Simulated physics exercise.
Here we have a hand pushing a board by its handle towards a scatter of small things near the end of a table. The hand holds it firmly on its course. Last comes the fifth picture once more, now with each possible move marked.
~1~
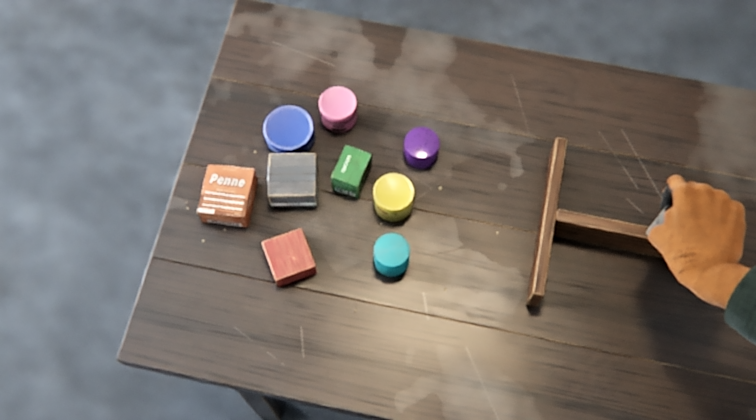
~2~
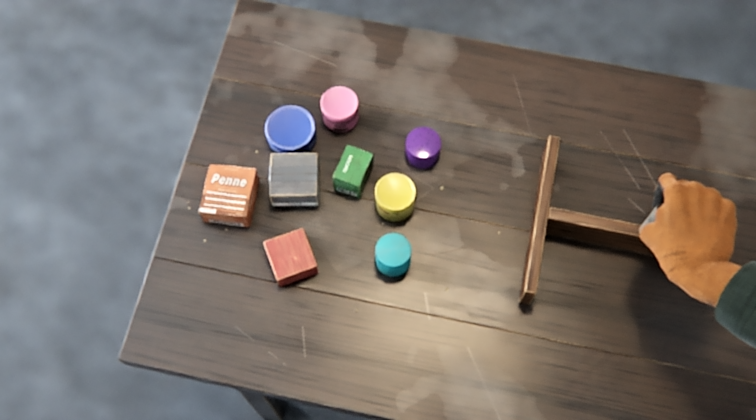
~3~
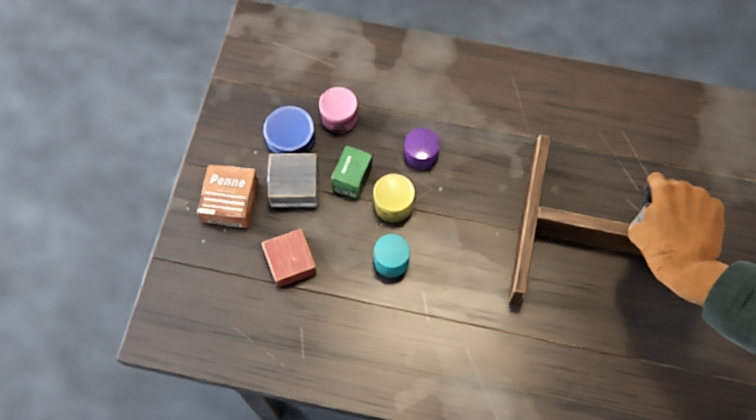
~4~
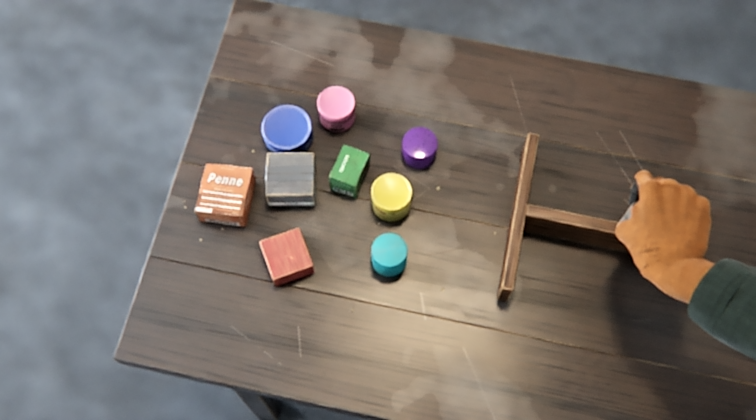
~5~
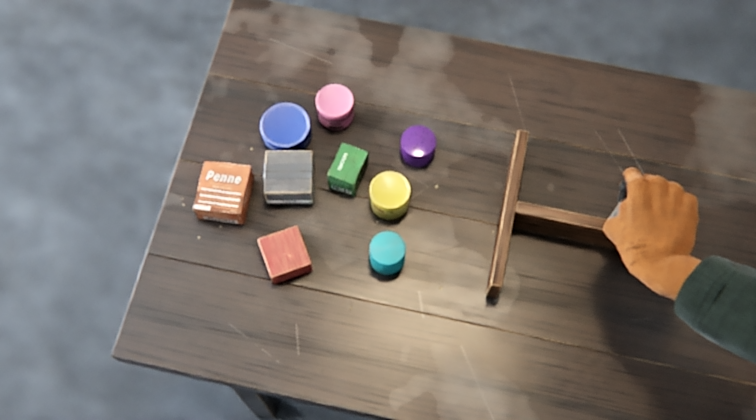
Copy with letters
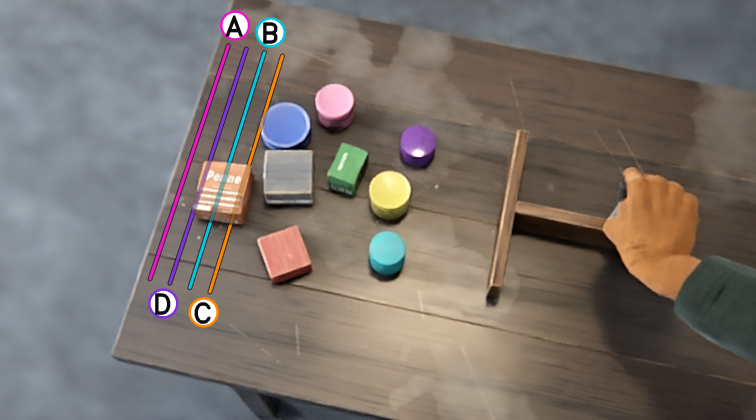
A hand gripping a wooden T-shaped board by its handle slid it slowly a short way left across a dark table, while the colourful tubs and small boxes on the left stayed put.
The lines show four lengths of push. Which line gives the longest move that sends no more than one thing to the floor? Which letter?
The farthest such stop is C.
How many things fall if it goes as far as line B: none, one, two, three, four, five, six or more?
By then, three.
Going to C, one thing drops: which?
The orange packet.
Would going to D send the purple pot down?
No.
On the copy, A at (191, 156); B at (229, 164); C at (248, 167); D at (210, 160).
On C. First, board (414, 186); purple pot (402, 143); turquoise tin (377, 251).
Then, board (320, 166); orange packet (201, 195); grey box (250, 178).
Finally, board (248, 152); orange packet over the edge; grey box (180, 169); one fallen.
By contrast, A drops seven; B drops three; D drops three.
